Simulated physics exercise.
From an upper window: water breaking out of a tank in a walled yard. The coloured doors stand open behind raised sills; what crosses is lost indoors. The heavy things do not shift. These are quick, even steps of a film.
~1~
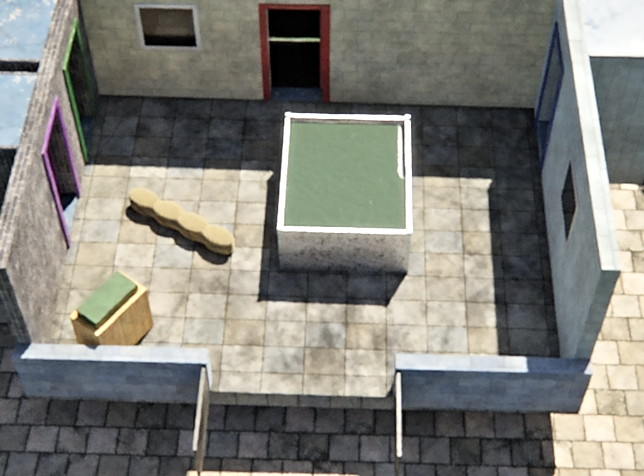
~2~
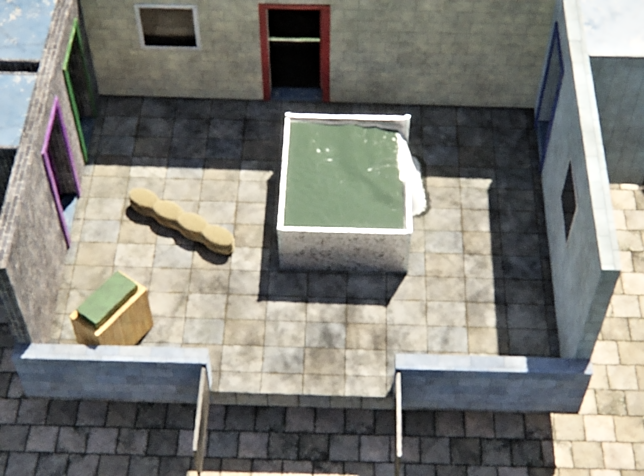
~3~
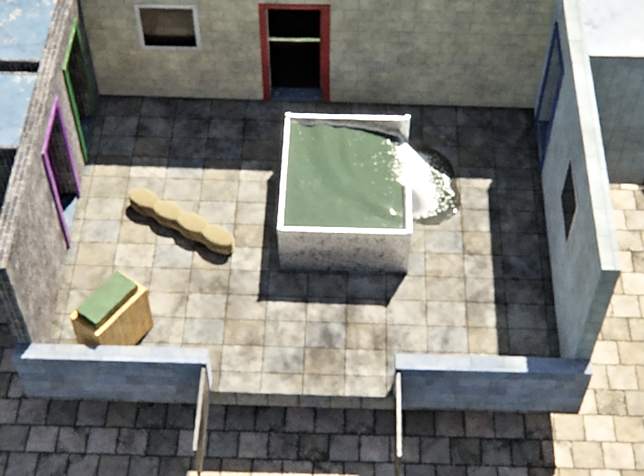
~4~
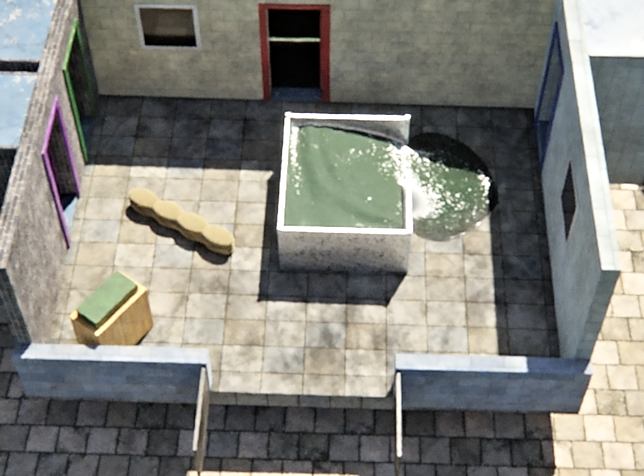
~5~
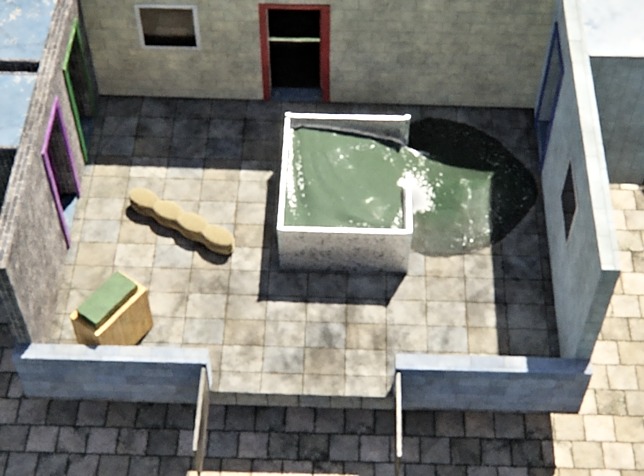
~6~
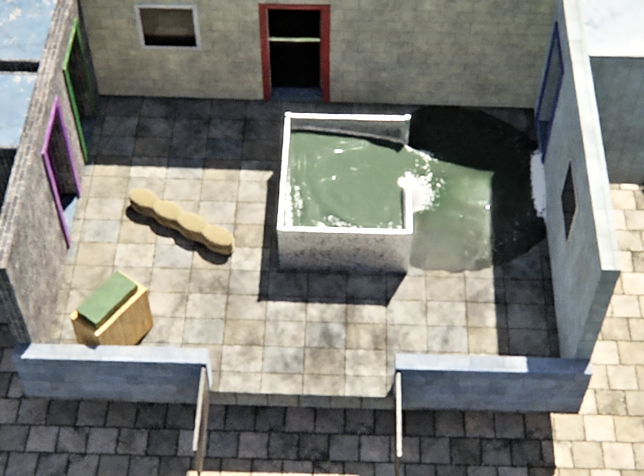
Green water pours from the right side of a square tank and spreads across the paved yard.
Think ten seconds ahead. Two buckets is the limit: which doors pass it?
One by one: The purple door holds within the limit; the blue door floods; the green door floods; the red door holds within the limit.
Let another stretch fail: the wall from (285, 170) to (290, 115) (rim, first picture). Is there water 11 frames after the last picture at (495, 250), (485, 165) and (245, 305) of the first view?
One after the other: Dry, no water, free of water.
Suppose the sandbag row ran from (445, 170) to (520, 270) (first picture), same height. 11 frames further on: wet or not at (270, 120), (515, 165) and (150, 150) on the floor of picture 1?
One after the other: Not flooded, wet, dry.
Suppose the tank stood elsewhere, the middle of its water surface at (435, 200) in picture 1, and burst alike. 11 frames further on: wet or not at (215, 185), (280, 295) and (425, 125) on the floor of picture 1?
In that order: Not flooded, free of water, flooded.
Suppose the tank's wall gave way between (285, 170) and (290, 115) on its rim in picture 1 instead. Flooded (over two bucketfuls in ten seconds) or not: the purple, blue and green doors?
Purple lets more in, blue stays under, green is over.
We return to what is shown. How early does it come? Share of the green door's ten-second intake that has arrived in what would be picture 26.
I make it 0 per cent.
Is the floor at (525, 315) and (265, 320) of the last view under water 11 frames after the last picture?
In that order: Covered, free of water.
A moment on, water covers 20 % of the floor; the purple door not reached, the blue door over two buckets in, the green door not reached, the red door not reached.
Next, water covers 25 % of the floor; the purple door not reached, the blue door far over two buckets in, the green door not reached, the red door not reached.
Then, water covers 45 % of the floor; the purple door not reached, the blue door far over two buckets in, the green door not reached, the red door wet at the sill, nothing in.
Later, water covers 80 % of the floor; the purple door wet at the sill, nothing in, the blue door far over two buckets in, the green door under two buckets in, the red door wet at the sill, nothing in.
In the end, water covers 95 % of the floor; the purple door under two buckets in, the blue door far over two buckets in, the green door over two buckets in, the red door wet at the sill, nothing in.
